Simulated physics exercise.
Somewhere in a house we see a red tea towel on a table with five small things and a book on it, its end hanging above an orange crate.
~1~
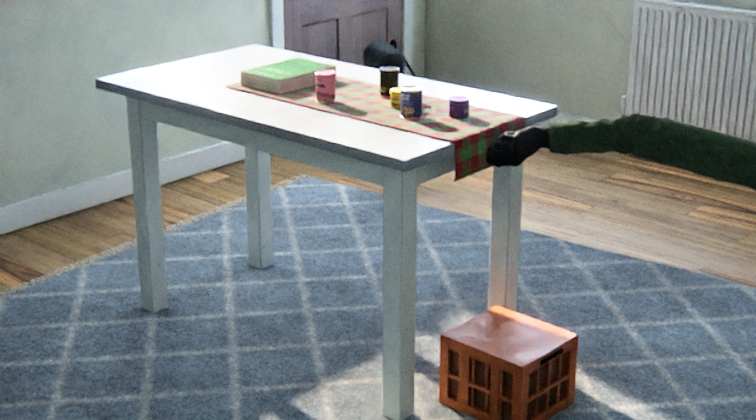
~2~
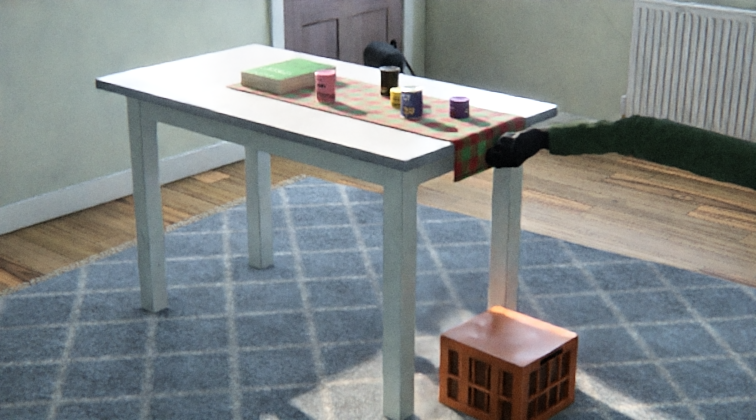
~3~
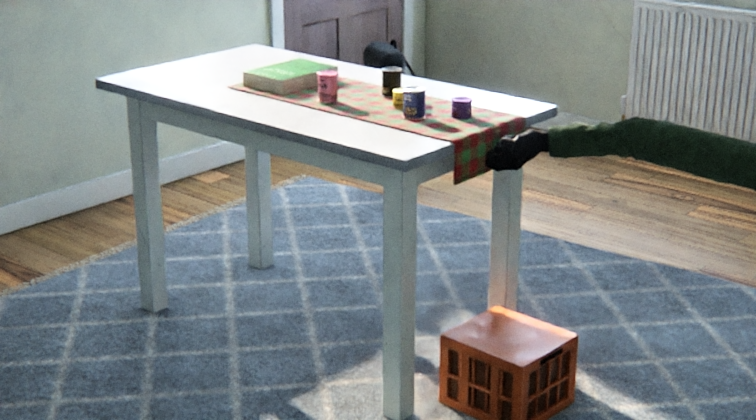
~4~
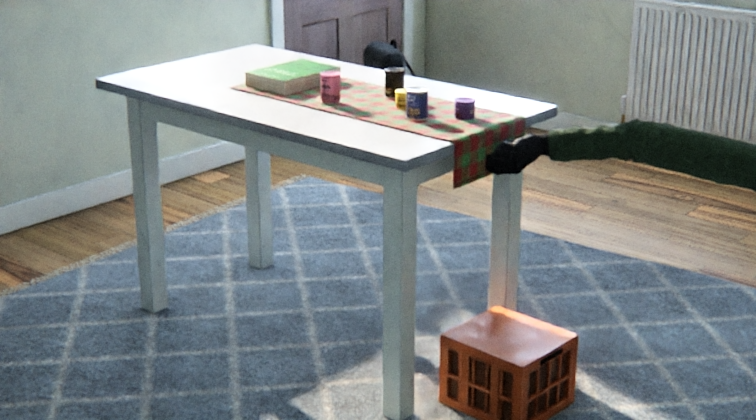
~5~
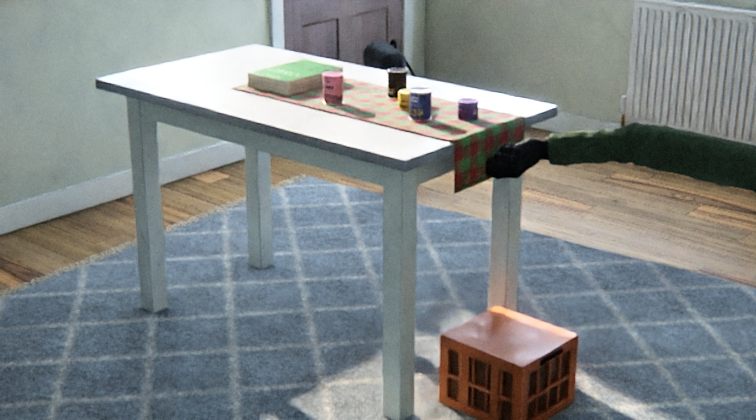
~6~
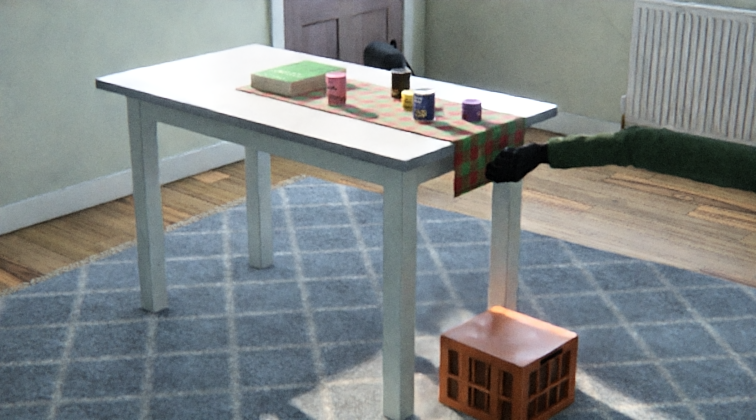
A gloved hand slowly pulled a red and green checked cloth down over the right end of a white table, and the small pots, cans and green book on it shifted slightly right with it.
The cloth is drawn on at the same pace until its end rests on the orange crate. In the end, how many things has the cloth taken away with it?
The cloth has taken away four things.
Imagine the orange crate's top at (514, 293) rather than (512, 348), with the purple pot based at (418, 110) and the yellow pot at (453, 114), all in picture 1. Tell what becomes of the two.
So the purple pot leaves, and the yellow pot leaves.
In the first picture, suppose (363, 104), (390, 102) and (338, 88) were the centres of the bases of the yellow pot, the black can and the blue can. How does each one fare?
Yellow pot lost, black can lost, blue can safe.
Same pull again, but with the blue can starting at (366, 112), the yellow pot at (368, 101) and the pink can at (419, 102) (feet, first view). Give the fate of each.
The blue can ends up off; the yellow pot ends up off; the pink can ends up off.
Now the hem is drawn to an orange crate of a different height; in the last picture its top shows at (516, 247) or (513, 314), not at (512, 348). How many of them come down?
The count comes out 1 and 3.
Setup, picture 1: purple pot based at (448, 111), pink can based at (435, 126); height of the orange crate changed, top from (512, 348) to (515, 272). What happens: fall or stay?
The purple pot ends up off the top and the pink can ends up off the top.
A little later, hem near (490, 256); purple pot and blue can gone.
Next, hem near (490, 300); purple pot, blue can and yellow pot gone.
When it is over, hem on the crate; purple pot, blue can, yellow pot and black can gone. It carries off four.
